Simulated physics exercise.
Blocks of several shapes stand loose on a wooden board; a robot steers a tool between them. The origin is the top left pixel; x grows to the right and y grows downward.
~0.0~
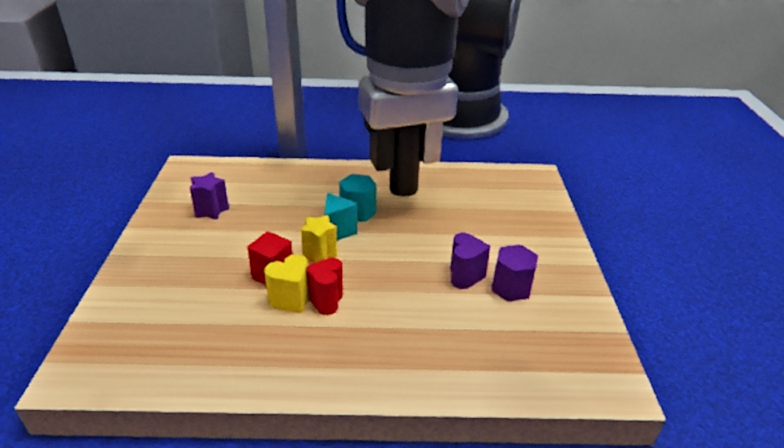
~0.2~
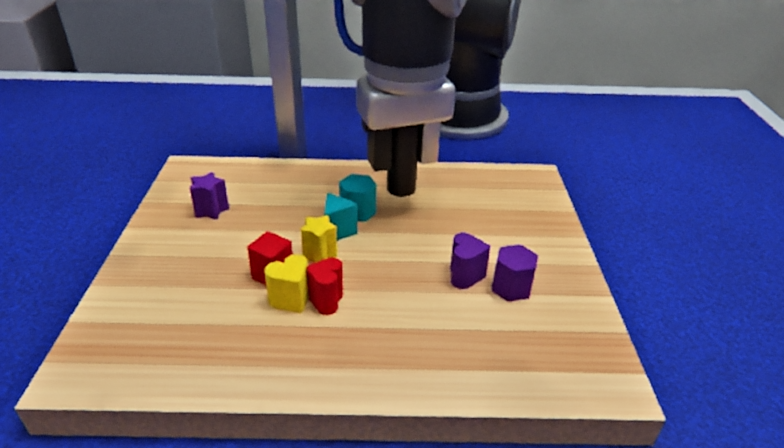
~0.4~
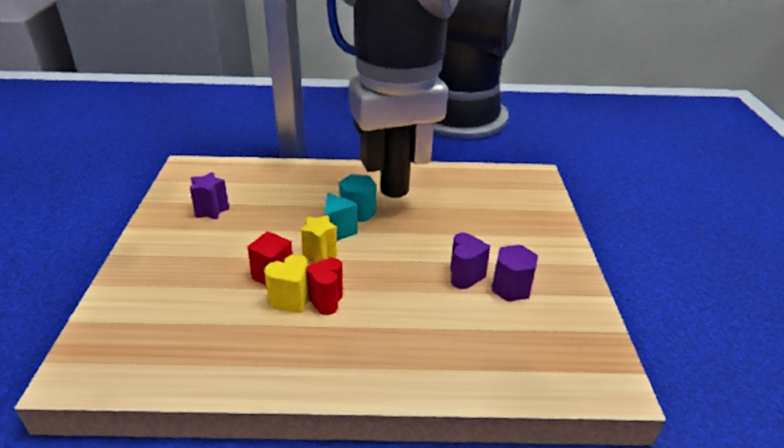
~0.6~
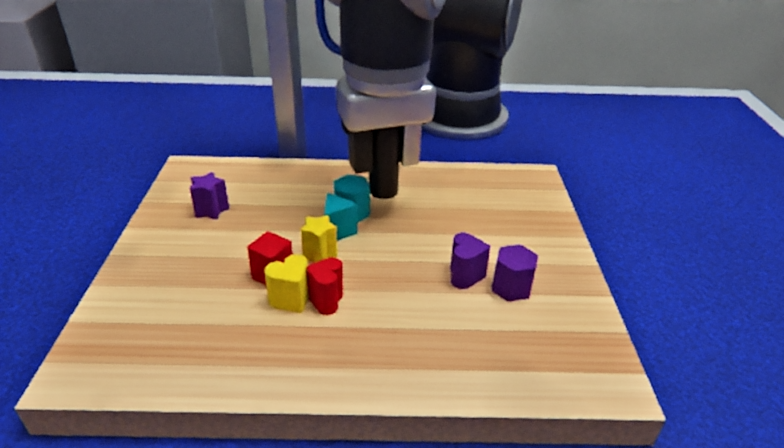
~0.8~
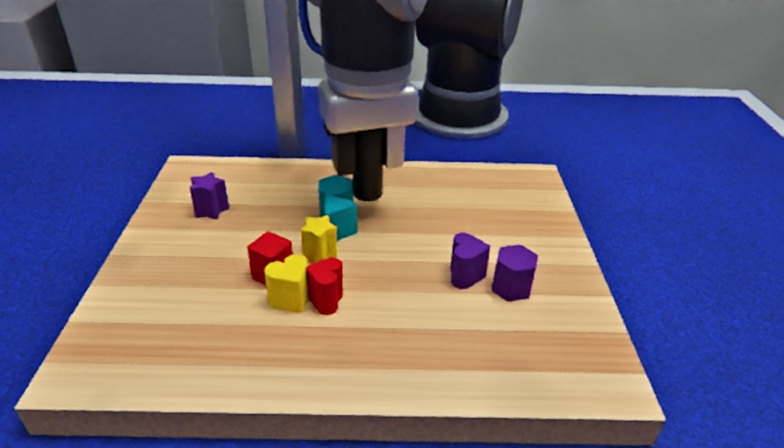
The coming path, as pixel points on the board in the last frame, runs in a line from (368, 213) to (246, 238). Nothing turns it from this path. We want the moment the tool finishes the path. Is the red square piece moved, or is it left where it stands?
It keeps its position.
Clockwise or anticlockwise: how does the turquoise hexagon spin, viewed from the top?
Prediction: Clockwise.
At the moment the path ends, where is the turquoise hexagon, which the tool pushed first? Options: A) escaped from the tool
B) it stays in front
Letter A.
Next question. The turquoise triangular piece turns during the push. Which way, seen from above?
It spins against the clock.
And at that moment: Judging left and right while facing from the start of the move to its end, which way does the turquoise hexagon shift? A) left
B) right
My answer is option B.
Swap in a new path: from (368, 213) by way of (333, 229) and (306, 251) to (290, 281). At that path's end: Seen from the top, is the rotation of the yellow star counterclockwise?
The answer is yes.
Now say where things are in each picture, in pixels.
The first picture shows tool's lower end (404, 189); red square piece (269, 244); yellow star (318, 225); turquoise hexagon (358, 183); turquoise triangular piece (337, 203).
The second picture shows tool (401, 189); blocks still.
The third picture shows tool (395, 190); blocks still.
The fourth picture shows tool (384, 192); turquoise hexagon (352, 183).
The fifth picture shows tool (368, 194); red square piece (269, 244); yellow star (318, 225); turquoise hexagon (336, 184); turquoise triangular piece (336, 203).
The first path, step by step. One third of the way, tool (327, 201); yellow star (318, 227), turned 15° clockwise; turquoise hexagon (297, 184), turned 30° clockwise; turquoise triangular piece (328, 207), turned 45° anticlockwise.
Two thirds of the way, tool (285, 209); yellow star (318, 227), turned 15° clockwise; turquoise hexagon (278, 182), turned 65° clockwise; turquoise triangular piece (327, 207), turned 50° anticlockwise.
At the end, tool (242, 218); red square piece still; yellow star (318, 227), turned 15° clockwise; turquoise hexagon (278, 182), turned 70° clockwise; turquoise triangular piece (327, 207), turned 50° anticlockwise.
